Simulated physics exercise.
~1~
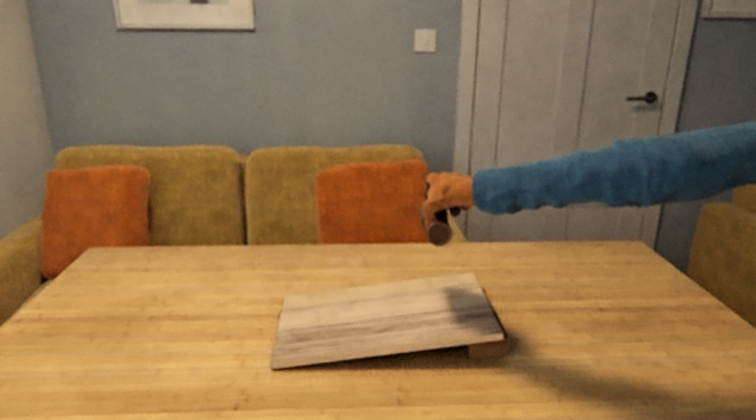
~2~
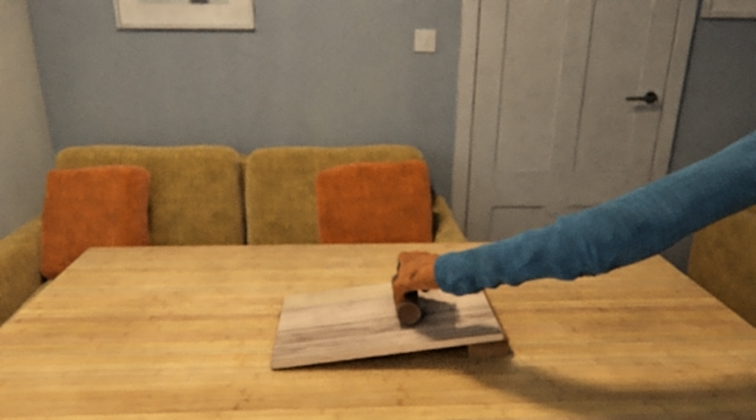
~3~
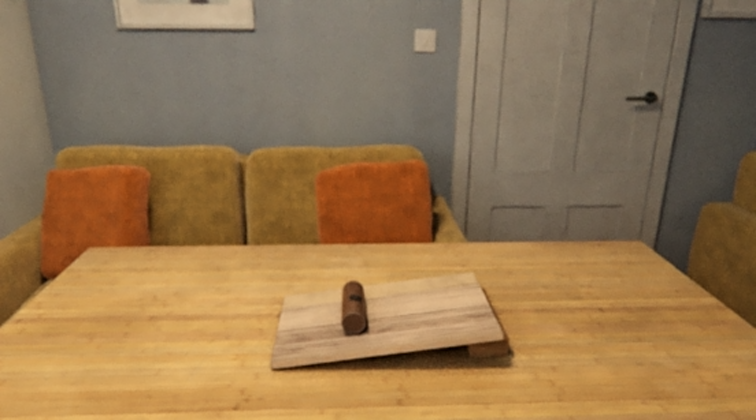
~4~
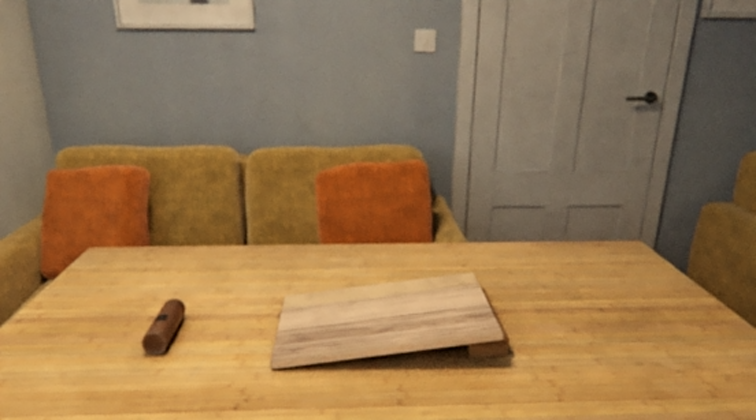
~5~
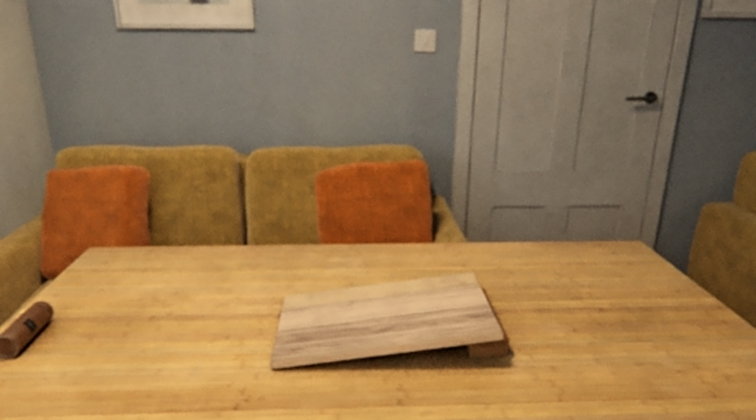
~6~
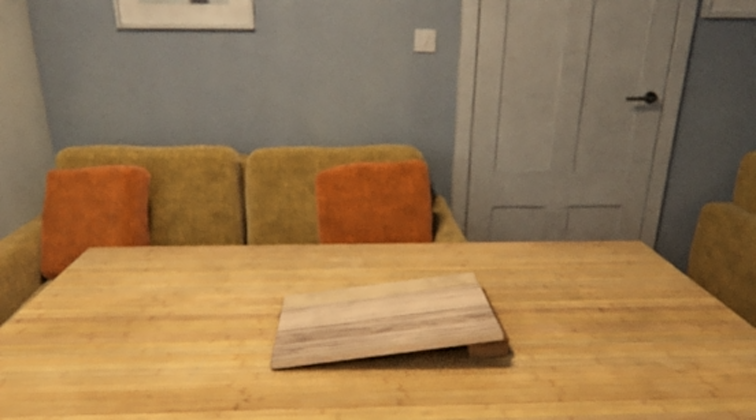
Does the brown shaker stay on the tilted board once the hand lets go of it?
No, it moves down the slope to the left, leaves the board and crosses the table until it is out of sight.
